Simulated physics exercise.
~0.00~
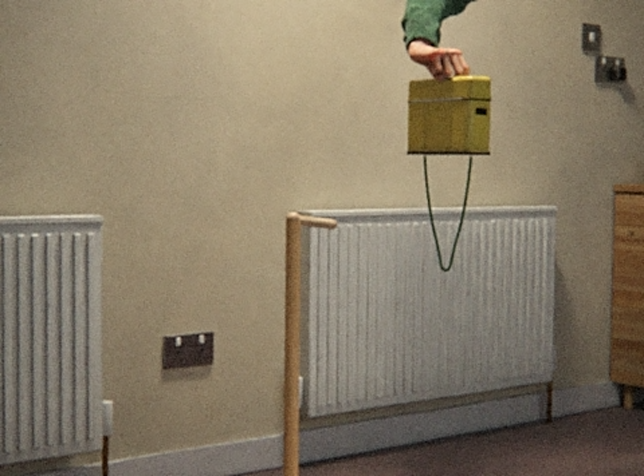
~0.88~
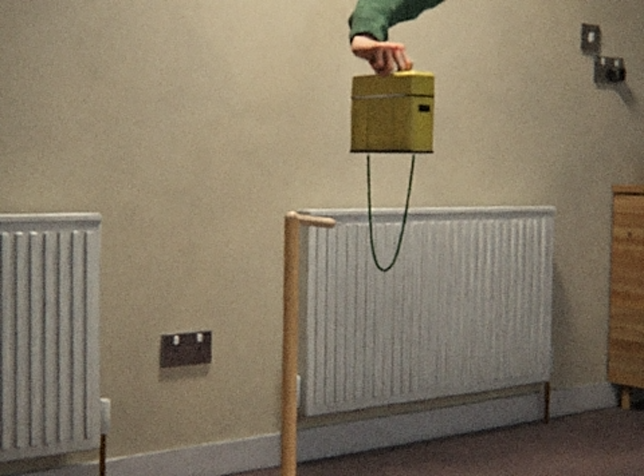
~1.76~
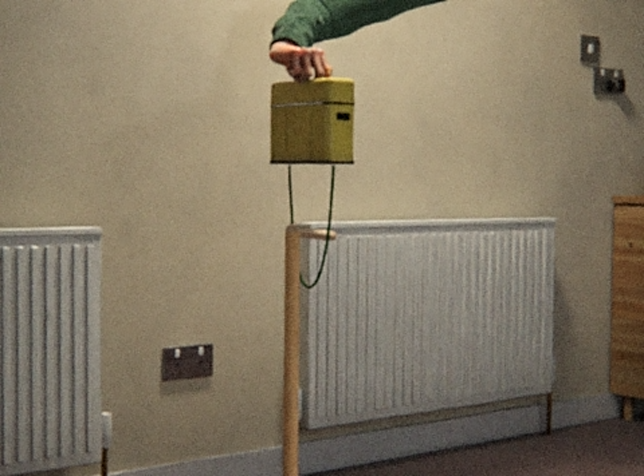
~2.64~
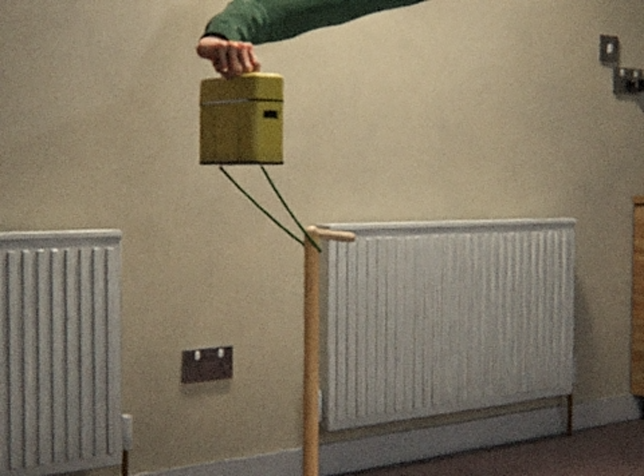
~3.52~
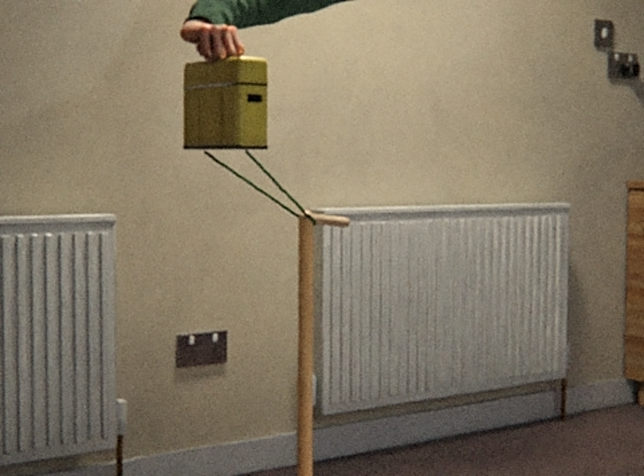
In a room with cream walls and two white radiators, a hand in a green sleeve holds a yellow case in the air, a thin dark loop hanging beneath it. The hand carries the case left, toward a short wooden post with a bar at its top. The case stays upright as it passes over the post, and the dangling loop drops beside the bar. As the case moves farther left, the loop catches at the post top and slants back. Finally the hand stops left of the post, the loop pulled tight around it.
